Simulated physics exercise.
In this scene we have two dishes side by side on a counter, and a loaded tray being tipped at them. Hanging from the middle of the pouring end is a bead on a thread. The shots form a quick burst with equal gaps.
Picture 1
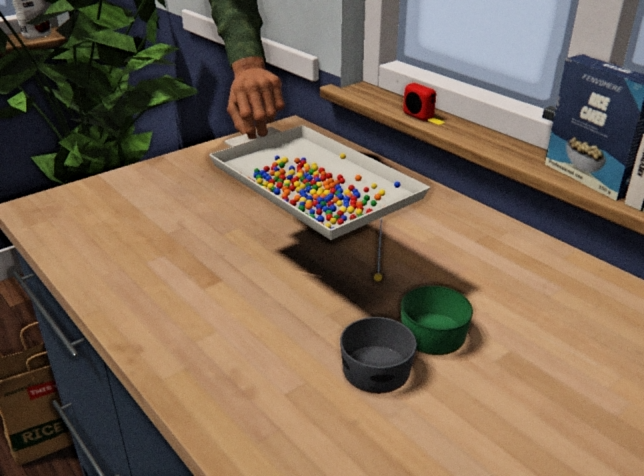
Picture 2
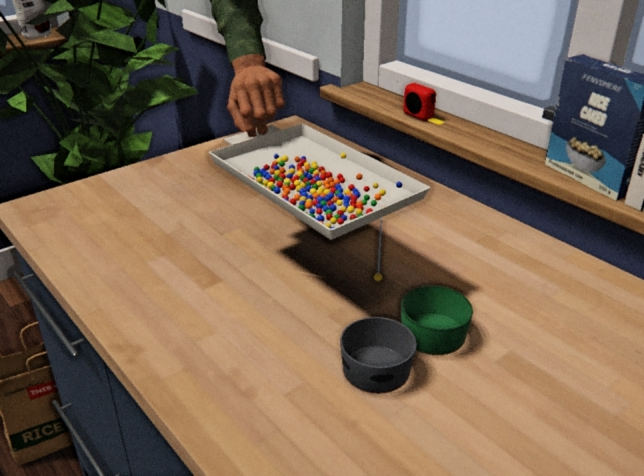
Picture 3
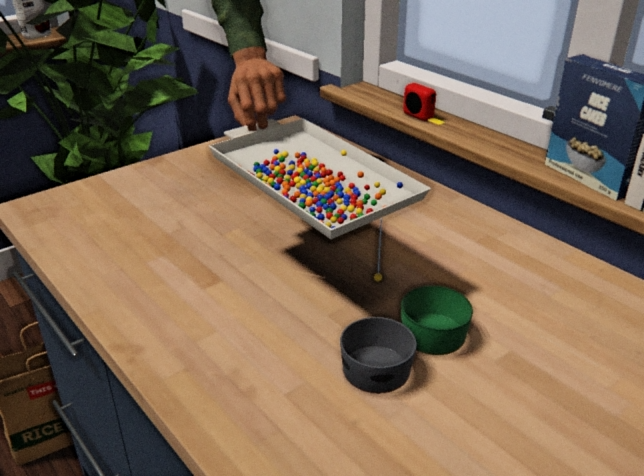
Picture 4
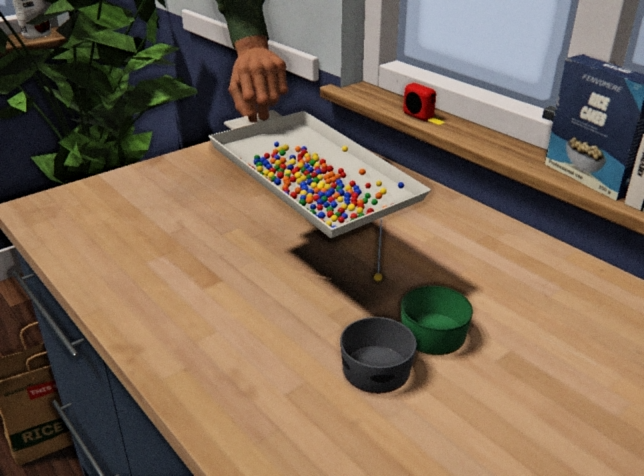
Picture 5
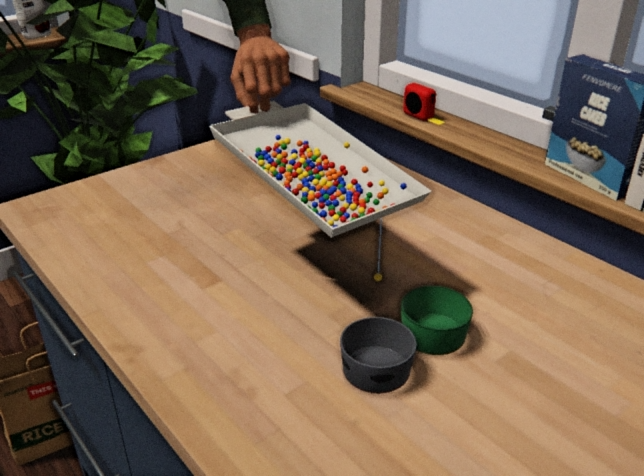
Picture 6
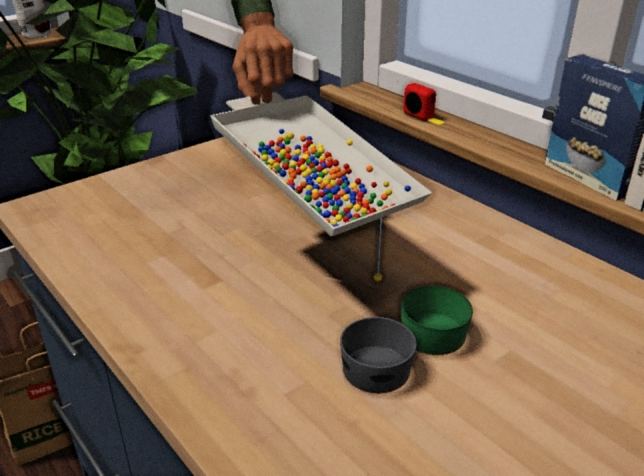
A hand gradually raising the back of a white tray of colorful beads above a wooden counter with two small bowls.
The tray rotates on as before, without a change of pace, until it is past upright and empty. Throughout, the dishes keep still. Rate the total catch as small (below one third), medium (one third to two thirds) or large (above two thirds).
Small.
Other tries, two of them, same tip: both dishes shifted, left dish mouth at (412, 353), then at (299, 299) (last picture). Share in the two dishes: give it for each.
You'd get 0 in a hundred first and 0 in a hundred after that.
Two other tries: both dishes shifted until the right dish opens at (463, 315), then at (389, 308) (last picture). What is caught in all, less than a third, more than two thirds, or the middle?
First place: Less than a third. Second place: Less than a third.
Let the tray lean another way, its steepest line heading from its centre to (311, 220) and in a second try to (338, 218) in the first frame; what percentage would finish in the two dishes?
In turn 0 and 10 in a hundred.
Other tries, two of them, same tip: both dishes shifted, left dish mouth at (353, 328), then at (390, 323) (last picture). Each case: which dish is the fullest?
Run 1: The one on the right side. Run 2: The one on the right side.
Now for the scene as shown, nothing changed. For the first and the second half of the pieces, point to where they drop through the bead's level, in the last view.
(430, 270) first, (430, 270) later.
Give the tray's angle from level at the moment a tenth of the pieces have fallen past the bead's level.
Near 65 degrees.
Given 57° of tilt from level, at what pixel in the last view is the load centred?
Somewhere around pixel (390, 196) in the last picture.
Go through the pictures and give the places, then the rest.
Corners of the pouring end near (331, 227) and (424, 187), level; middle of the load near (313, 193), round plastic beads; left dish near (404, 373); right dish near (462, 336); bead on its thread near (378, 277), in the first frame.
Corners of the pouring end near (331, 227) and (424, 187), level; middle of the load near (313, 192), in the second frame.
Corners of the pouring end near (332, 226) and (424, 188), tipped barely, lowest at the right corner; middle of the load near (314, 189), in the third frame.
Corners of the pouring end near (333, 226) and (425, 189), tipped a little, lowest at the right corner; middle of the load near (314, 186), in the fourth frame.
Corners of the pouring end near (333, 225) and (426, 190), tipped a little, lowest at the right corner; middle of the load near (316, 183), in the fifth frame.
Corners of the pouring end near (334, 224) and (426, 191), tipped a little, lowest at the right corner; middle of the load near (320, 181), all but a few on the move; left dish near (404, 373); right dish near (462, 336), in the sixth frame.
Shortly afterwards, tray tipped steeply; all but a few on the tray; a little outside both; only a few in the air.
Next, tray tipped right over; only a few on the tray; only a few in the left dish; near a quarter in the right dish; the bulk outside both; a little in the air.
Some moments later, tray tipped past a quarter turn; only a few in the left dish; near a quarter in the right dish; the bulk outside both.
In the end, tray tipped past a quarter turn; only a few in the left dish; near a quarter in the right dish; the bulk outside both.
